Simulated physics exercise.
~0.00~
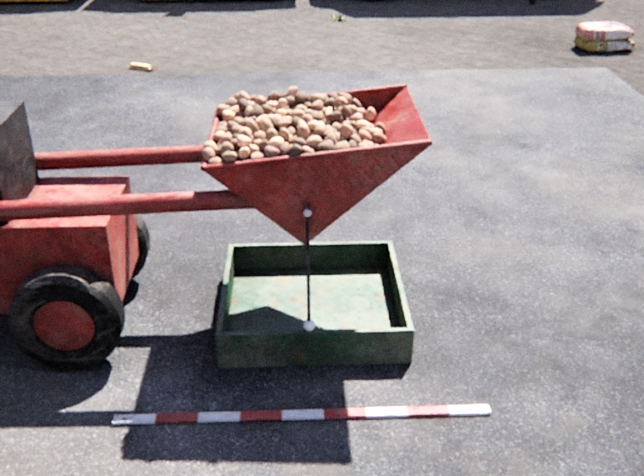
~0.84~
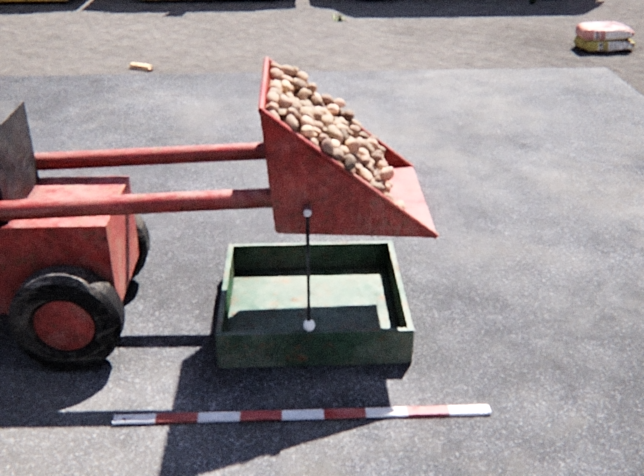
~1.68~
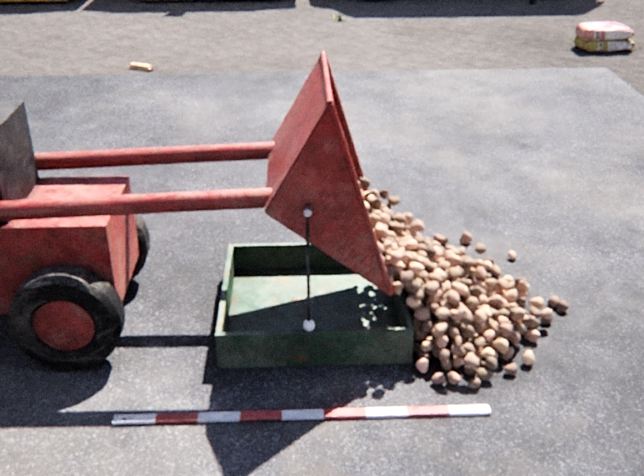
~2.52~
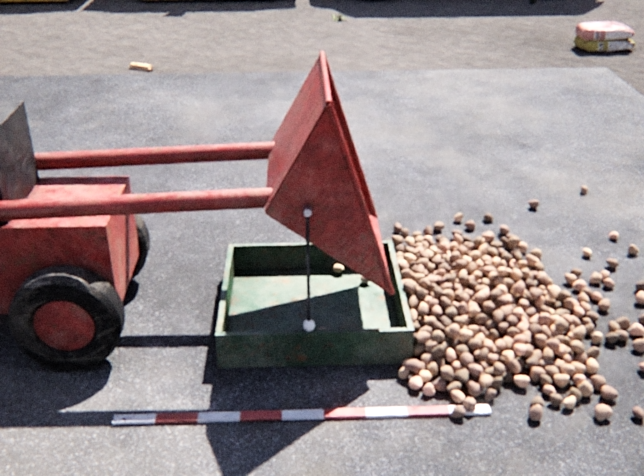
On a sunlit stretch of grey paving, a red loader holds a bucket heaped with round, tan stones above a low green bin, with a red-and-white striped rod lying in front. The bucket tips forward to the right, and the stones slope toward its lower lip. It tilts more steeply until its front edge hangs near the bin's right side, and the load pours over the edge onto the ground beyond. The stones spread farther right in a broad, scattered heap. At the end the bucket stays steeply tipped, while the bin stands practically empty beside the spilled pile.
